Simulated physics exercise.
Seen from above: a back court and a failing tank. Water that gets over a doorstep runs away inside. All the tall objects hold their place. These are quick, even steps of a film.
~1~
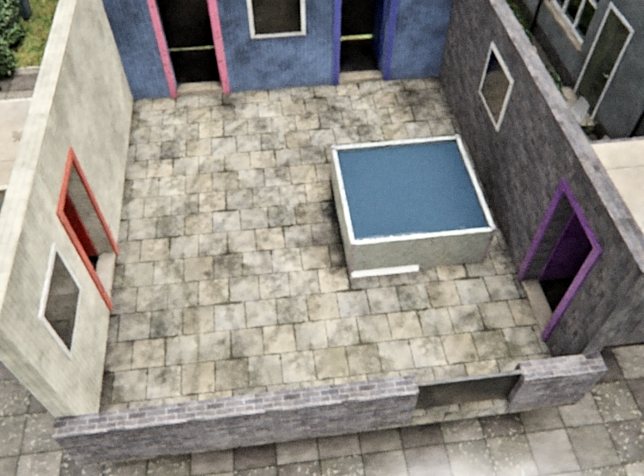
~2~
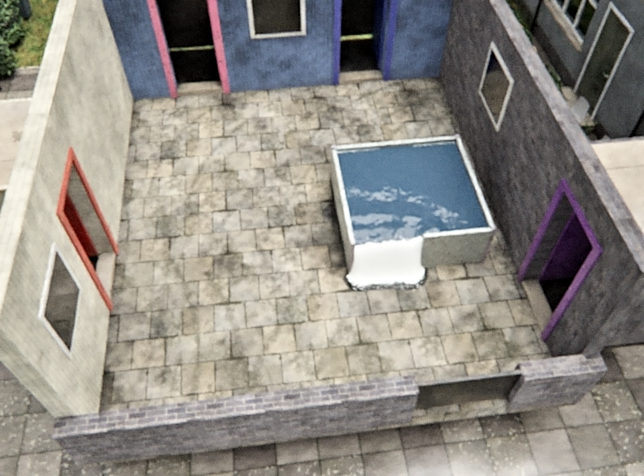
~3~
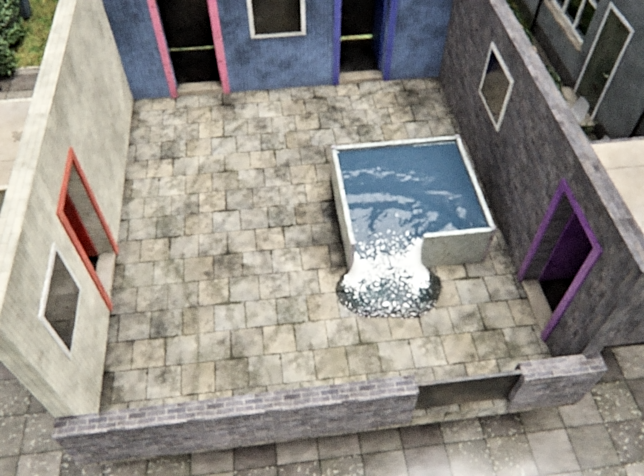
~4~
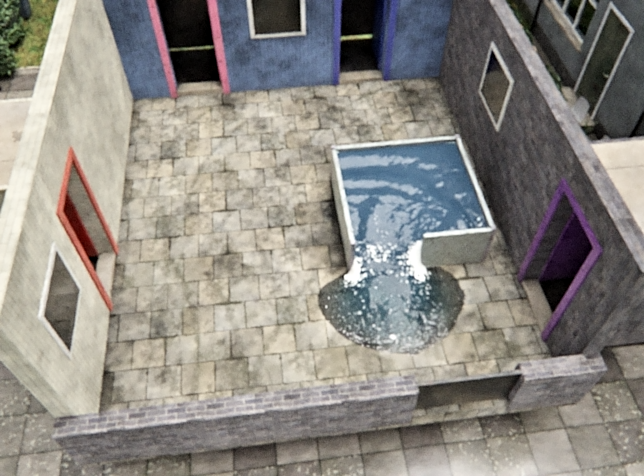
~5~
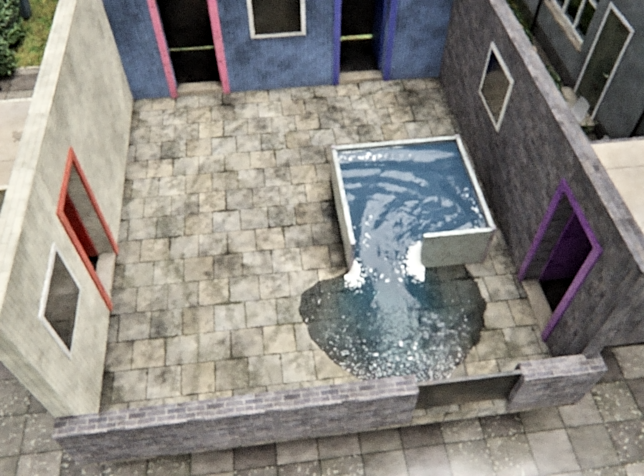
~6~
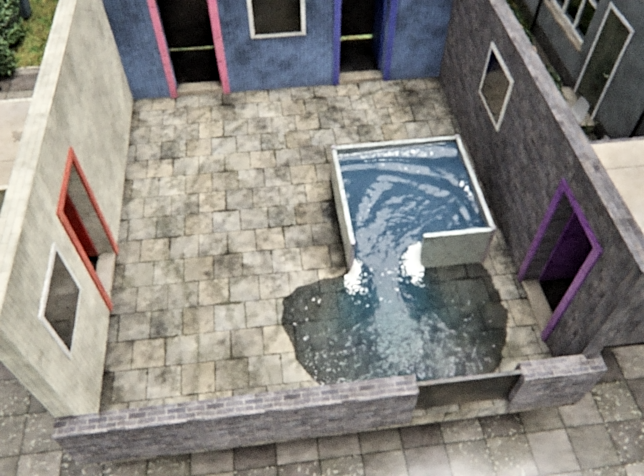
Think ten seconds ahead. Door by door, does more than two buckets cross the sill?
The purple door floods; the blue door holds within the limit; the red door holds within the limit; the pink door holds within the limit.
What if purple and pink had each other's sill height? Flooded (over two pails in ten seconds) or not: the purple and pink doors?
Then: The purple door is over, the pink door is over.
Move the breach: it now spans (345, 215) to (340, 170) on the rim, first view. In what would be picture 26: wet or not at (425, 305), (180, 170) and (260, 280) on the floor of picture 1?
One after the other: Free of water, under water, covered.
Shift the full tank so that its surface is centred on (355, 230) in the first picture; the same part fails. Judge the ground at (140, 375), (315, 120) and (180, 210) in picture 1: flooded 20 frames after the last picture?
In that order: Wet, not flooded, awash.
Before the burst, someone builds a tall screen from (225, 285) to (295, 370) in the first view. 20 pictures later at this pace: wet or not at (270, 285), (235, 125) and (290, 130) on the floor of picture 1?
In turn: Awash, no water, free of water.
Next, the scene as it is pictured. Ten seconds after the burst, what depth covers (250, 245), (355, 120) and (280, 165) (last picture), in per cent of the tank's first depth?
In that order: 4, 10 and 8 per cent.
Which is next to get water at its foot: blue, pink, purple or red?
I say the one in purple.
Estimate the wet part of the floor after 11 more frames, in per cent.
Some 25 per cent.
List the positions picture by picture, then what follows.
In the first picture, still water in the water tank at (408, 189).
In the second picture, the front is at (422, 277), out from the gap at (386, 258).
In the third picture, water pours out at (386, 260) and has run to (423, 308).
In the fourth picture, the front is at (416, 347), out from the gap at (386, 261).
In the fifth picture, the front is at a hidden place, out from the gap at (386, 261).
In the sixth picture, water pours out at (386, 261) and has run to a hidden place.
A moment on, water covers 20 % of the floor; the purple door wet at the sill, nothing in, the blue door not reached, the red door not reached, the pink door not reached.
Next, water covers 25 % of the floor; the purple door under two buckets in, the blue door not reached, the red door not reached, the pink door not reached.
Then, water covers 40 % of the floor; the purple door over two buckets in, the blue door not reached, the red door wet at the sill, nothing in, the pink door not reached.
Later, water covers 75 % of the floor; the purple door far over two buckets in, the blue door wet at the sill, nothing in, the red door under two buckets in, the pink door wet at the sill, nothing in.
In the end, water covers 95 % of the floor; the purple door far over two buckets in, the blue door wet at the sill, nothing in, the red door under two buckets in, the pink door wet at the sill, nothing in.
